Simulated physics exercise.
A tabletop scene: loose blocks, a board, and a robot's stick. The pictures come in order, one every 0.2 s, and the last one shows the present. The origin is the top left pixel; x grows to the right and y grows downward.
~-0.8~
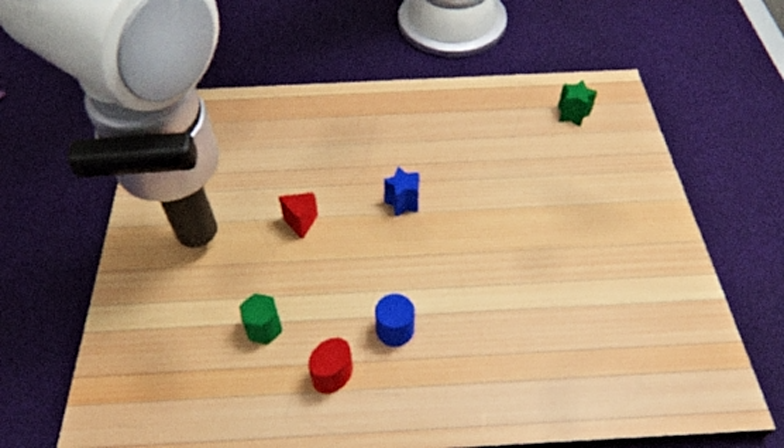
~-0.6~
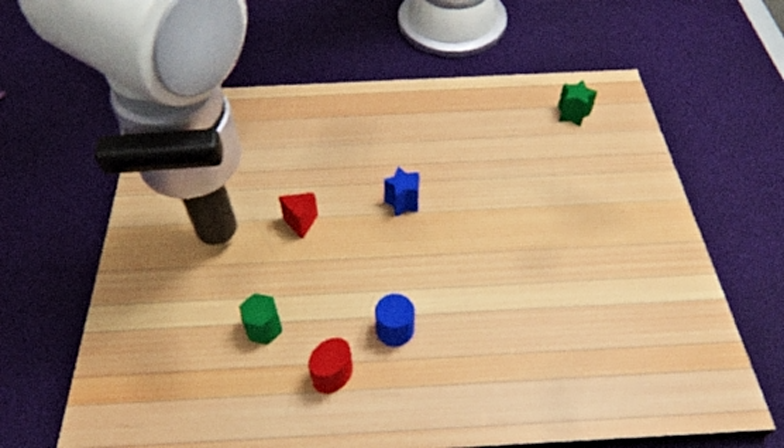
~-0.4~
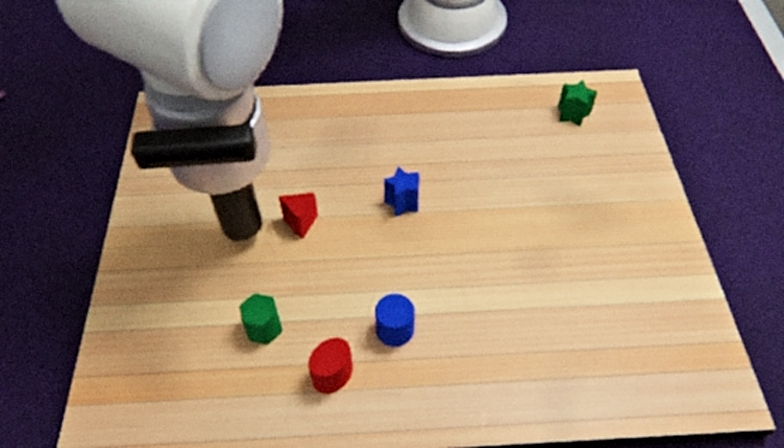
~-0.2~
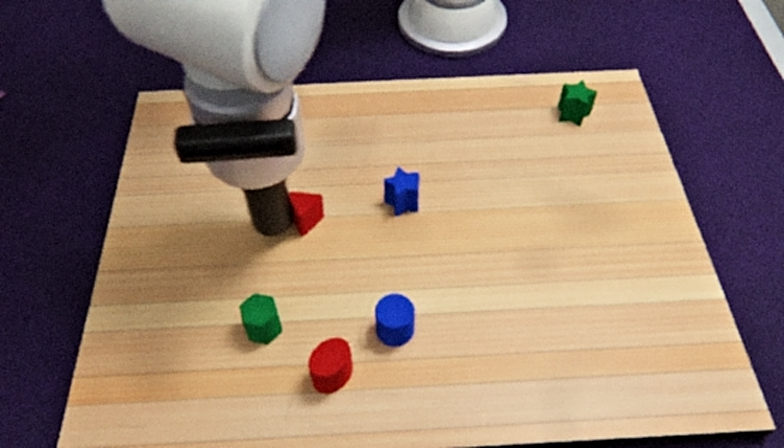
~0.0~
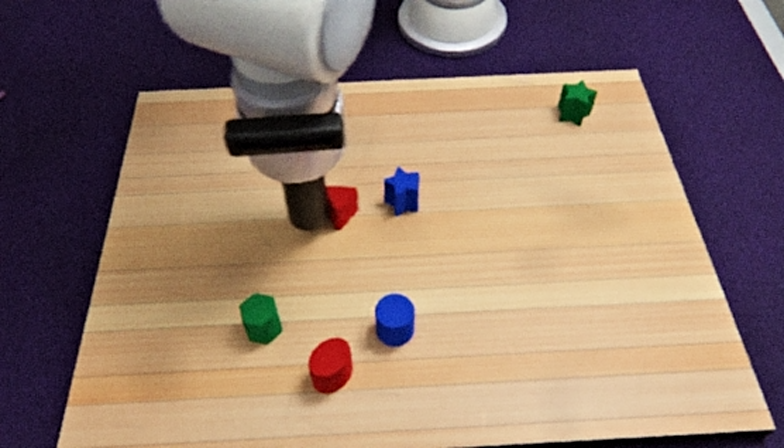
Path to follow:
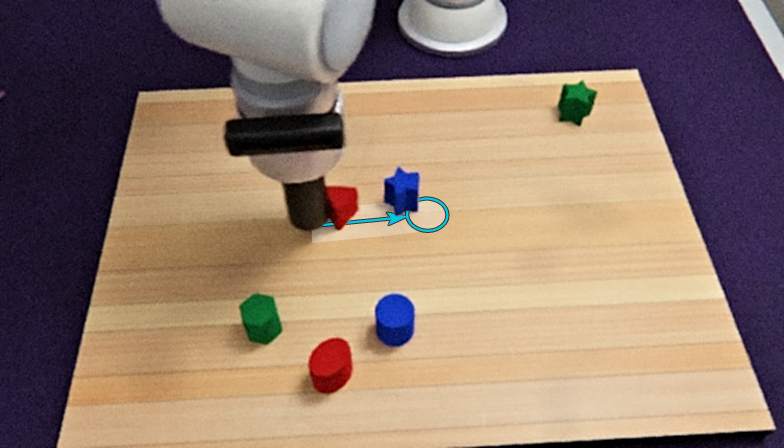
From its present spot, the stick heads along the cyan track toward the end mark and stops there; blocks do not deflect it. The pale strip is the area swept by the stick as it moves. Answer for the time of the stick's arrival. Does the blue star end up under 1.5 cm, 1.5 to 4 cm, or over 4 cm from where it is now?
Ends over 4 cm away.
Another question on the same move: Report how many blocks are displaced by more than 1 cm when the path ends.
The way I see it, the answer is two.
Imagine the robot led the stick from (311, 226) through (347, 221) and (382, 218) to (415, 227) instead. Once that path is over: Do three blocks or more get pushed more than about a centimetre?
No, that is not what happens.
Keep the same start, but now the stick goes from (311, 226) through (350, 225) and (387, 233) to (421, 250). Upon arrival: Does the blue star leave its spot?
Yes, it checks out.
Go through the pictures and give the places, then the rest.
Stick tip at (197, 231); block tops, red three-sided block at (297, 201); blue star at (403, 180), in the first picture.
Stick at (217, 228); blocks unchanged, in the second picture.
Stick at (242, 224); blocks unchanged, in the third picture.
Stick at (273, 220); red three-sided block at (302, 200), in the fourth picture.
Stick at (309, 214); red three-sided block at (338, 194); blue star at (403, 180), in the fifth picture.
Path on the board, from (311, 226) to (427, 214).
What follows on the original path. One third of the way, stick at (349, 211); red three-sided block at (378, 189); blue star at (406, 178).
Two thirds of the way, stick at (389, 207); red three-sided block at (417, 183), turned 15° anticlockwise; blue star at (440, 167).
At the end, stick at (428, 203); red three-sided block at (455, 178), turned 15° anticlockwise; blue star at (464, 158), turned 55° anticlockwise.
